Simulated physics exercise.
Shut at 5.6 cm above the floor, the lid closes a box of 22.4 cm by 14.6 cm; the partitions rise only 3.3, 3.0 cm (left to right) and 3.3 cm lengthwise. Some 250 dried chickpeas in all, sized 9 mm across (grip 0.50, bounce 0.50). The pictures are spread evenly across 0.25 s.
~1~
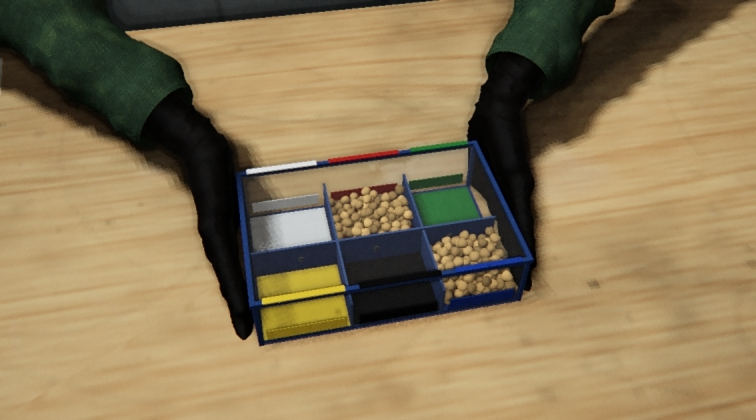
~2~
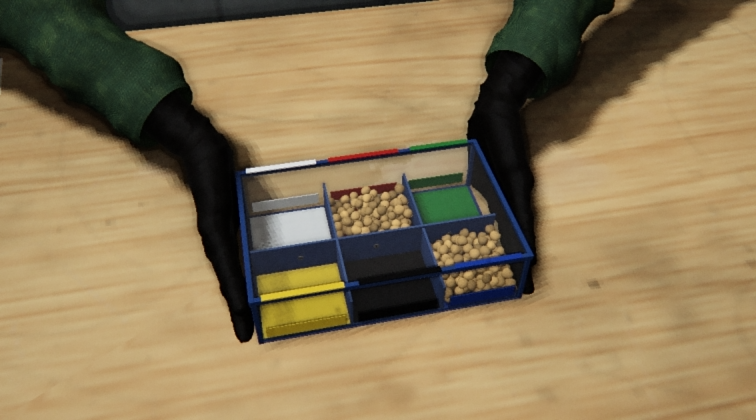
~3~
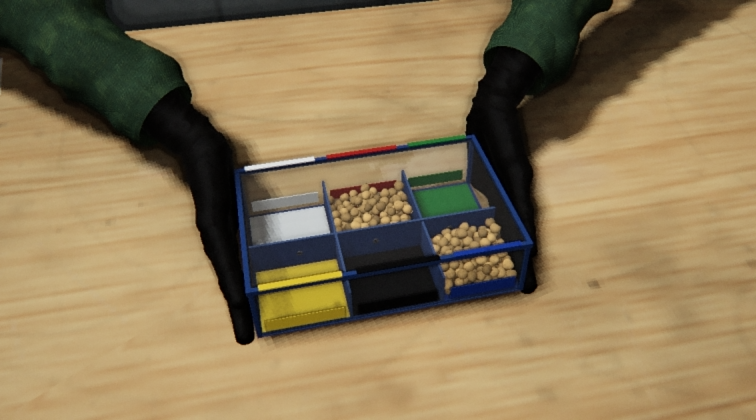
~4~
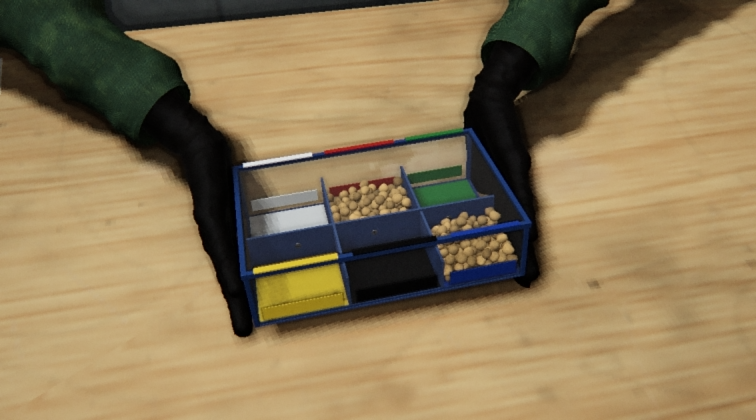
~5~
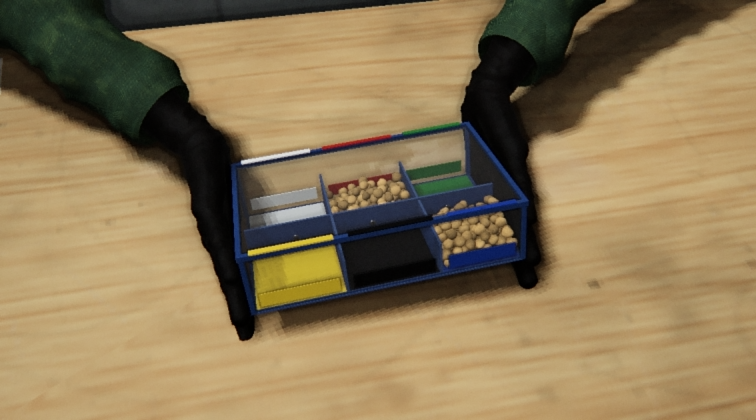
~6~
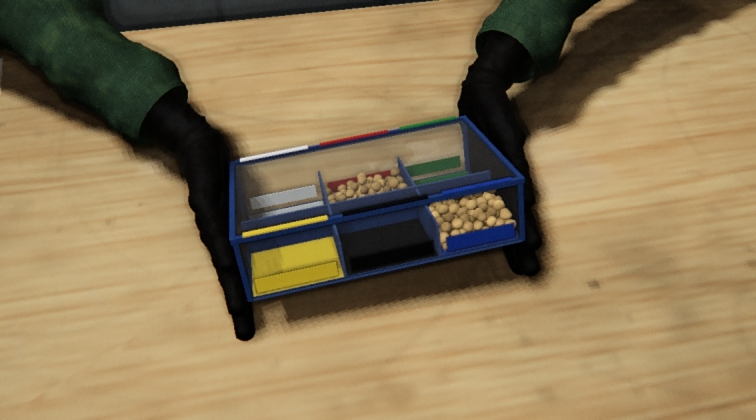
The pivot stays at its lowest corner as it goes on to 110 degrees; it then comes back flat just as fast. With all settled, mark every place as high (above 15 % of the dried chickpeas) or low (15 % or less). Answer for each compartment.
Red compartment: High; blue compartment: Low; green compartment: High; yellow compartment: Low; white compartment: Low; black compartment: Low.
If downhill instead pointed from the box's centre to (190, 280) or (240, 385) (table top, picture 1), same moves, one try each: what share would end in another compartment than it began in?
Approximately 95 percent, then 75 percent.
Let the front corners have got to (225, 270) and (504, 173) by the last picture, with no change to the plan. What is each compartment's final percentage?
Each compartment ends with this per cent: Red 35, blue 0, green 0, yellow 0, white 60 and black 0.
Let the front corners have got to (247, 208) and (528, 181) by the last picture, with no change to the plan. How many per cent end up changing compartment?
Estimate: Around 50 %.
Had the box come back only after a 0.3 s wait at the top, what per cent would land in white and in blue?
Result - white: 10 %; blue: 0 %.
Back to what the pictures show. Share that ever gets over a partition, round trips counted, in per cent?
Estimate: Around 55 %.
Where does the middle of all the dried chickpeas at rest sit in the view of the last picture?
Centre at rest, approx.: (383, 205) px.
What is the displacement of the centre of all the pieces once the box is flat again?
I'd say close to 5.5 cm in total.
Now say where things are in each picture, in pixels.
The first picture shows box tilt 0 degrees, front corners at (255, 303) and (527, 259); red 50 %, blue 50 %.
The second picture shows box tilt 1 degrees, front corners at (254, 300) and (527, 255).
The third picture shows box tilt 4 degrees, front corners at (251, 290) and (527, 243), lowest corner left back.
The fourth picture shows box tilt 9 degrees, front corners at (247, 274) and (525, 223), lowest corner left back.
The fifth picture shows box tilt 15 degrees, front corners at (241, 257) and (522, 202), lowest corner left back.
The sixth picture shows box tilt 20 degrees, front corners at (236, 239) and (518, 180), lowest corner left back; red 50 %, blue 50 %.
Then, 0.95 s after the last picture, tilt 110 degrees; red 55 %, blue 15 %, green 20 %, white 5 %.
Then, 1.58 s after the last picture, tilt 49 degrees; red 60 %, green 30 %, white 10 %.
Then, 2.26 s after the last picture, tilt 0 degrees; red 60 %, green 30 %, white 10 %.
In the end, red 60 %, blue 0 %, green 30 %, yellow 0 %, white 10 %, black 0 %.
